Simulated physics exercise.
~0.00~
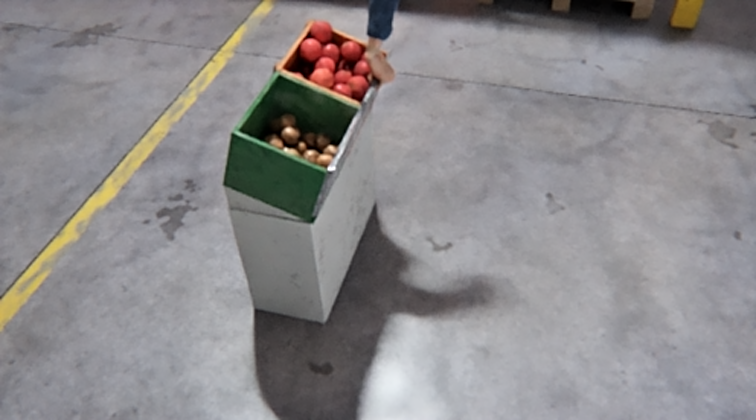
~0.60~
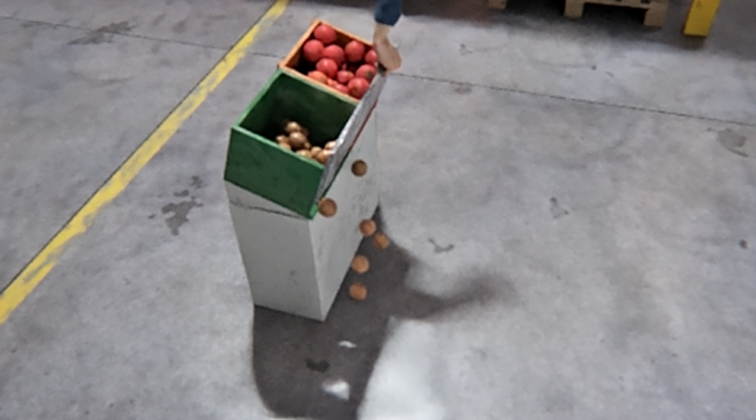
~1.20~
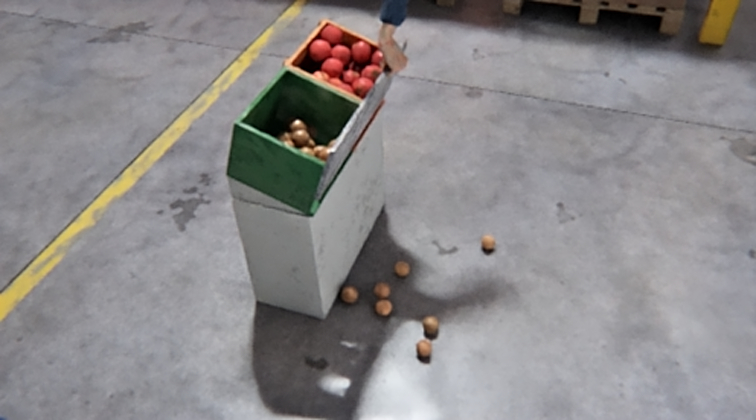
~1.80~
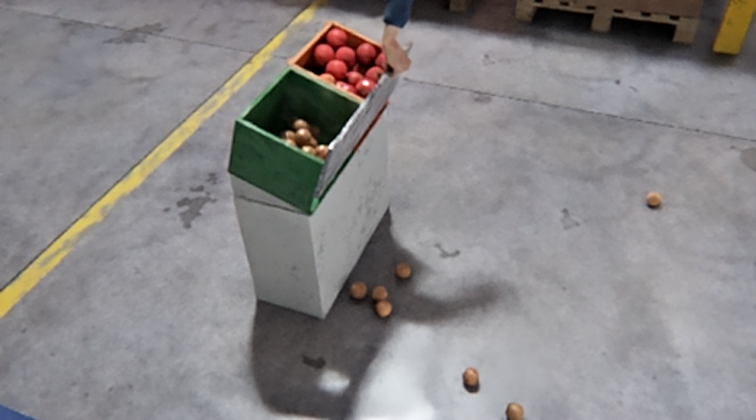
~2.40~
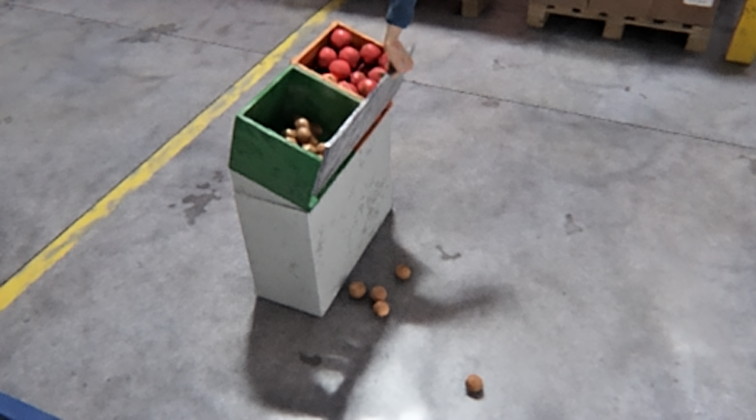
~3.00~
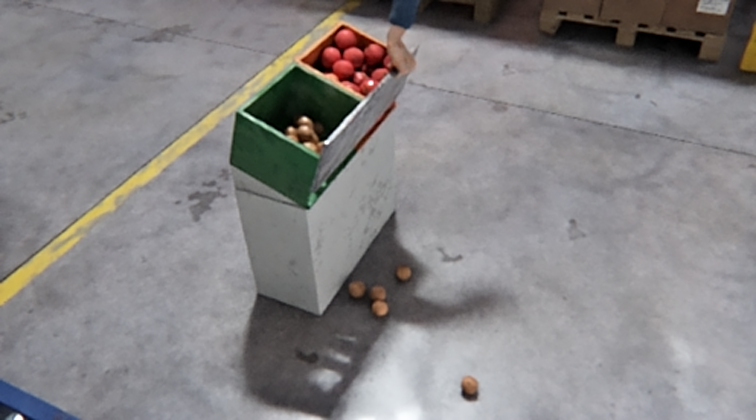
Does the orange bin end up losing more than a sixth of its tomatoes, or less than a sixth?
It loses less than a sixth. The tomatoes stay heaped in the orange bin, and only brown pieces from the green bin end up on the floor.
